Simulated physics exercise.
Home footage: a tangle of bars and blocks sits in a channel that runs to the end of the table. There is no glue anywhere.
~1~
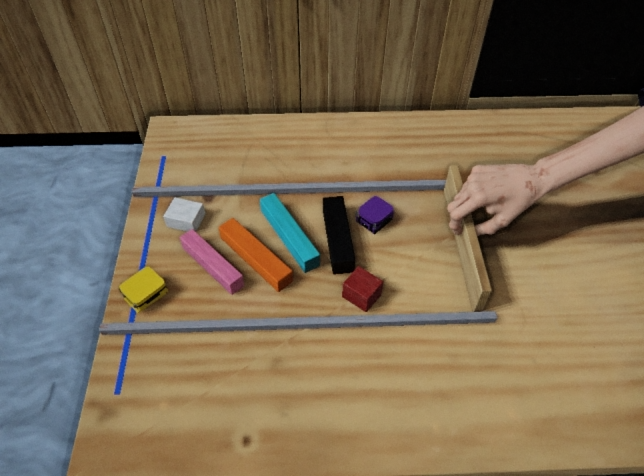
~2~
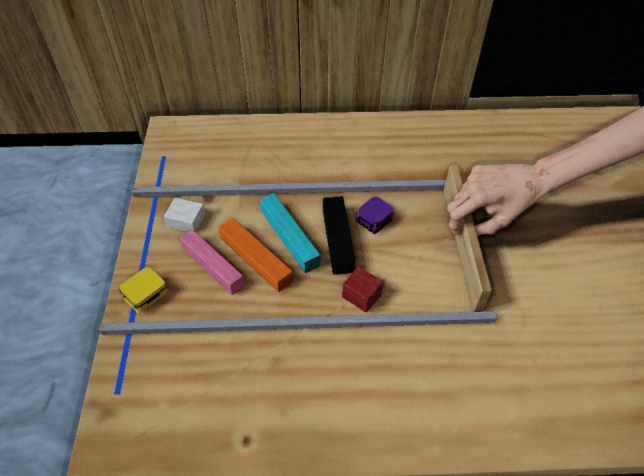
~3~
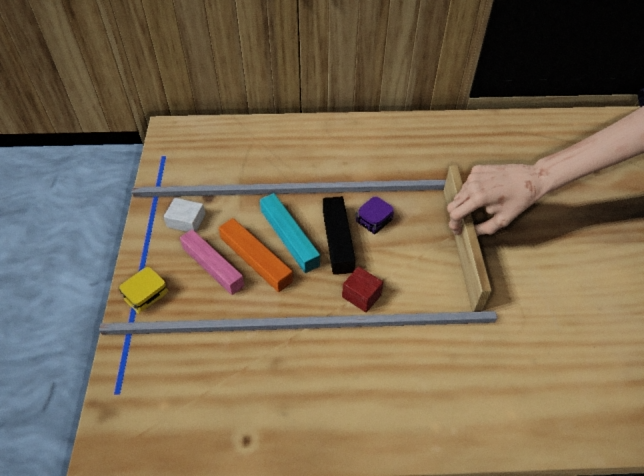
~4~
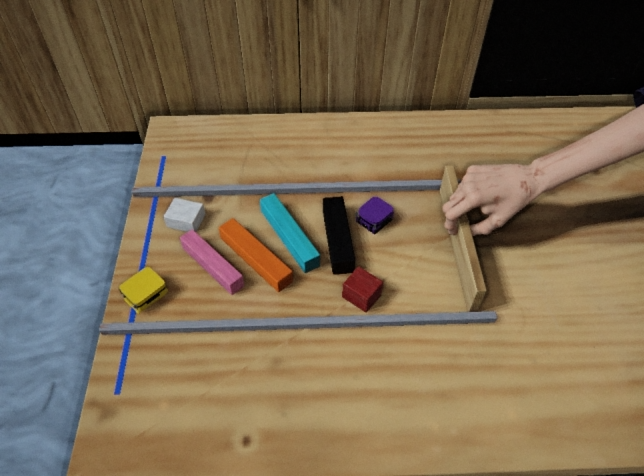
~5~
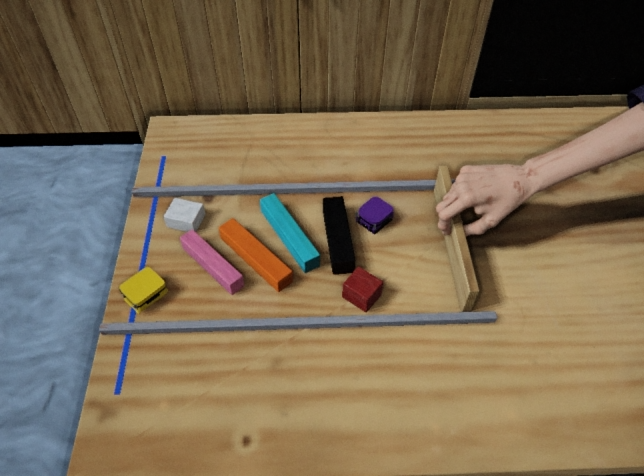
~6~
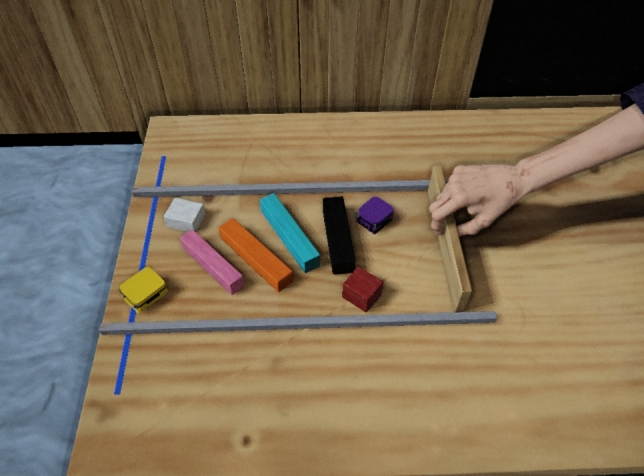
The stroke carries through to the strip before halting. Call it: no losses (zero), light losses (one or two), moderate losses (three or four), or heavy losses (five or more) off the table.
Heavy losses.
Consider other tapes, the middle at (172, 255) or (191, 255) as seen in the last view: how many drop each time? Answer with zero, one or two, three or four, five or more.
Counts, in turn - three or four; one or two.
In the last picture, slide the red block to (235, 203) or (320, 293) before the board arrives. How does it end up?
So in the first try it ends up below, and in the second it is not lost.
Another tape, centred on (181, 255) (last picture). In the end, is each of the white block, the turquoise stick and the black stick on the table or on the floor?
White block - goes down, turquoise stick - stays in place, black stick - stays in place.
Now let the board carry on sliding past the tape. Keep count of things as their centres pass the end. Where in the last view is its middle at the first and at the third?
Roughly (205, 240) and then roughly (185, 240).
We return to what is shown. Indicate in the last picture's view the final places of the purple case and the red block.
The one named first is at (132, 213), the next at (114, 309).
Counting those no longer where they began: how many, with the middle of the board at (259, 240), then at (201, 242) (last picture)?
At the first point the count is 7, at the second it's 8.
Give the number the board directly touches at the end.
2.
Early on, none off yet; yellow case at rest near (145, 291); white block at rest near (185, 215); pink bar at rest near (212, 262).
Finally, the number that fall off is five or more; lost, black stick, turquoise stick, orange stick, pink bar, white block and yellow case.
